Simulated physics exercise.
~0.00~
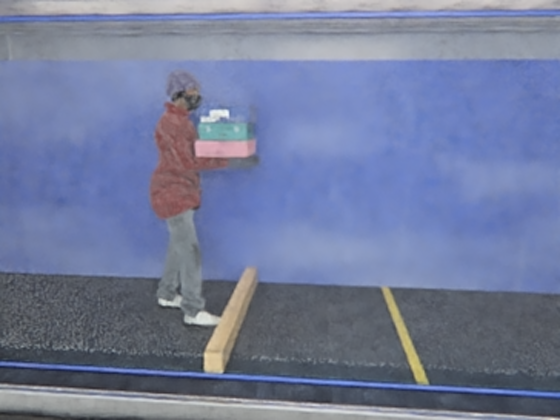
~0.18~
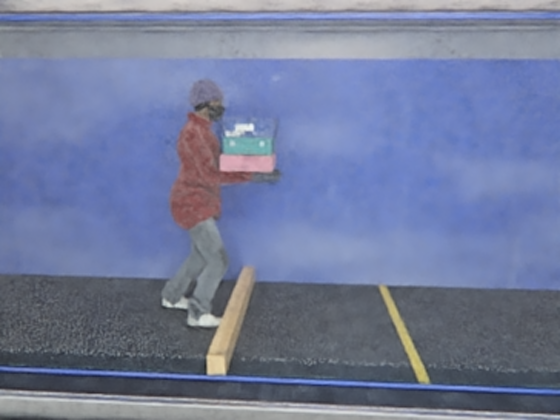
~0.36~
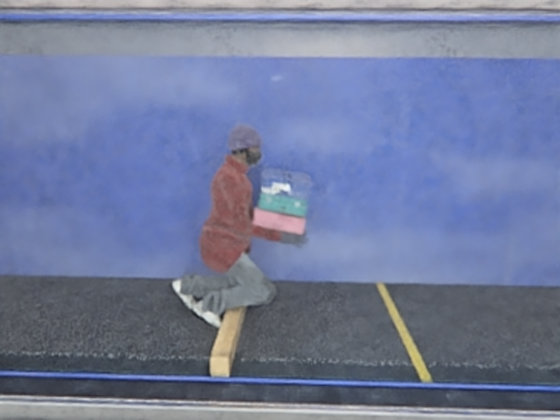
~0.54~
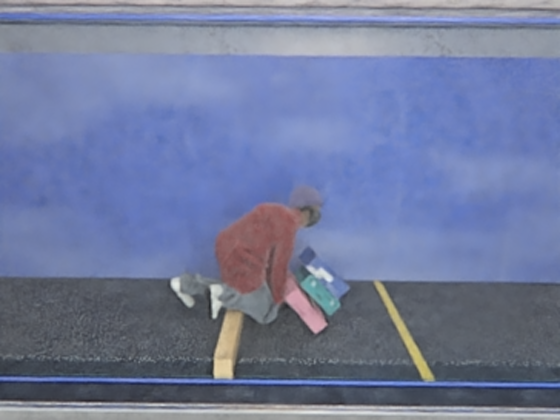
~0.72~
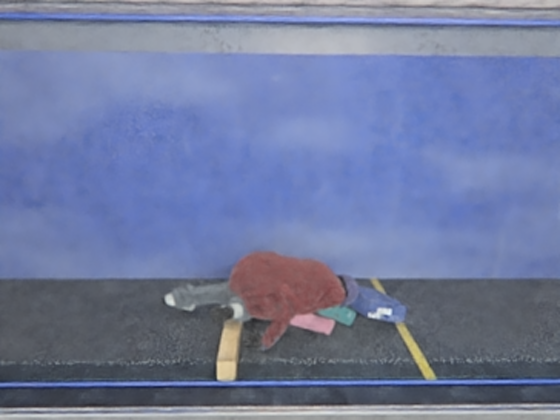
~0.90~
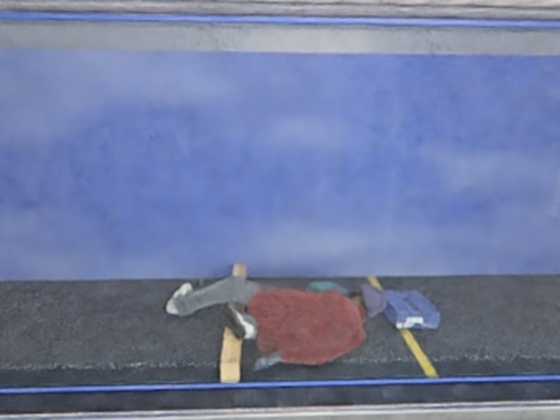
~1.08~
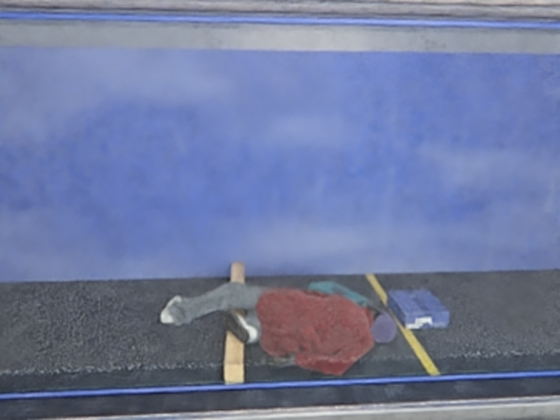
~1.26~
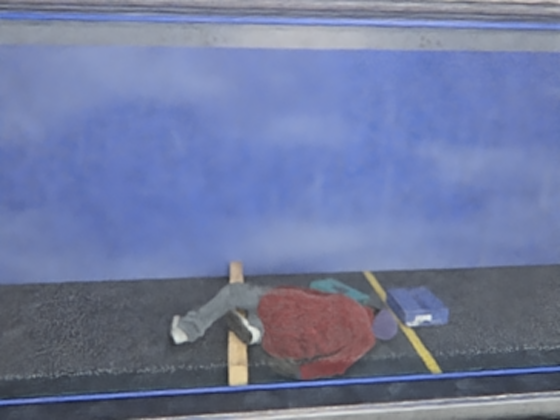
A person in a red top carrying stacked boxes moved right, sank over a wooden beam and toppled face down onto the dark floor, ending sprawled with their head just short of the yellow line while the blue box lay beyond it.
